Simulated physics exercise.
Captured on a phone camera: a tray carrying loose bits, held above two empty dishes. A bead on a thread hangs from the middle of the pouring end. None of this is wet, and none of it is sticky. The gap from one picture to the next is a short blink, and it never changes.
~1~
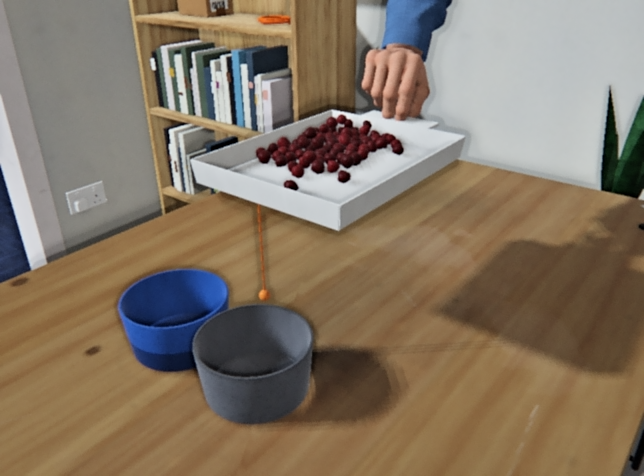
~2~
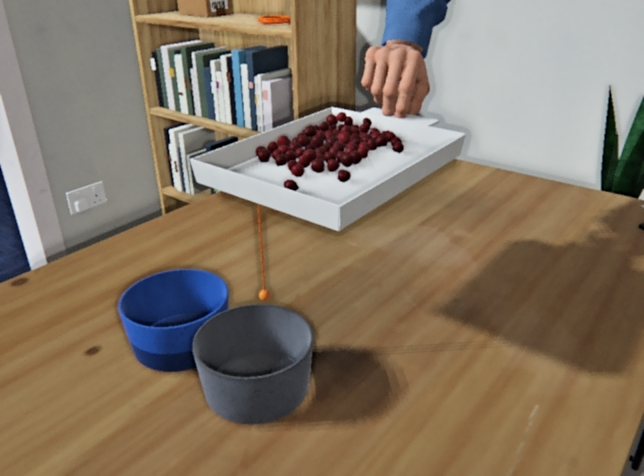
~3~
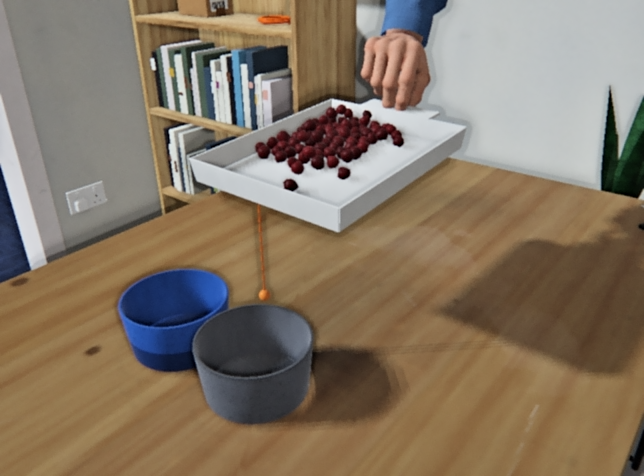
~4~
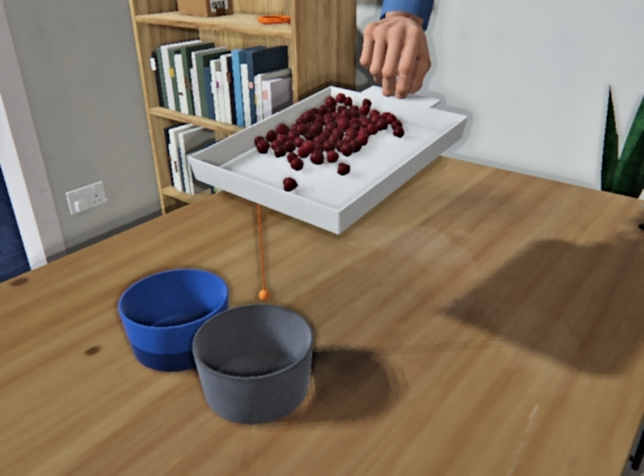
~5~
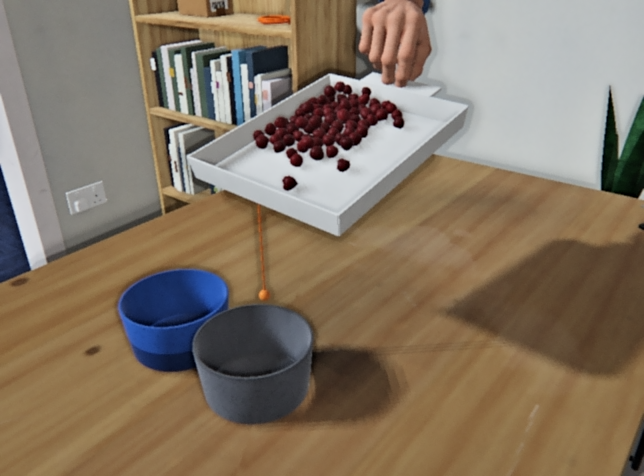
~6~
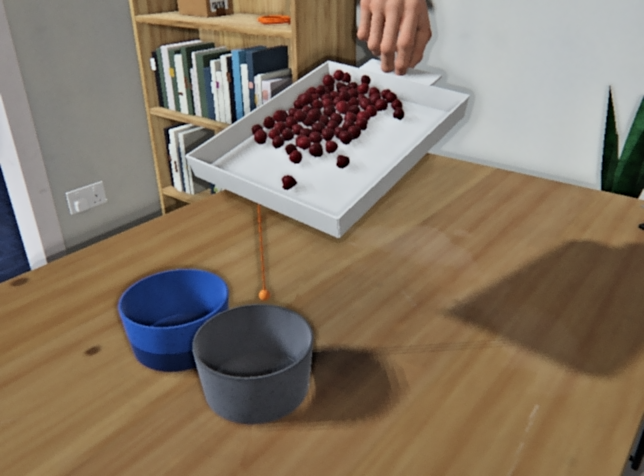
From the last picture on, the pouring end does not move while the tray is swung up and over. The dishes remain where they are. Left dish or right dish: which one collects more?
The greater part will fall into the right dish.
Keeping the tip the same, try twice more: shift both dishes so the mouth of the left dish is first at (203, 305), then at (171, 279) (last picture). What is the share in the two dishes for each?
It would be roughly 70 per cent for the first and roughly 20 per cent for the second.
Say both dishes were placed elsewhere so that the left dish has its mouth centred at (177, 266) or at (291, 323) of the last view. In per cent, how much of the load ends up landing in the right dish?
It comes to roughly 0 per cent in one try and roughly 10 per cent in the next.
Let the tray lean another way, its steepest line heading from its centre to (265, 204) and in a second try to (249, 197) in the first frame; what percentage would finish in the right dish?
Lab note: Try 1 = 40 %, try 2 = 20 %.
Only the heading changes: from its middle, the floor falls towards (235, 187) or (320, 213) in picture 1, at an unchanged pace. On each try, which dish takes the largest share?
The first slope favours the dish to the left, the second the dish to the right.
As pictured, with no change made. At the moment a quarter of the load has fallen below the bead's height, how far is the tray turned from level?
Roughly 115 degrees at that moment.
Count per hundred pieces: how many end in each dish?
I'd say the left dish holds some 0 % and the right dish some 50 %.
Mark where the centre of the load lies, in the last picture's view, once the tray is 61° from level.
The load is centred about (292, 162).
Shortly afterwards, tray tipped steeply; all but a few on the tray; only a few in the air.
Next, tray tipped right over; all but a few on the tray; only a few in the right dish; only a few outside both.
Some moments later, tray tipped past a quarter turn; near half in the right dish; near half outside both.
In the end, tray tipped past a quarter turn; near half in the right dish; none at all in the left dish; near half outside both.
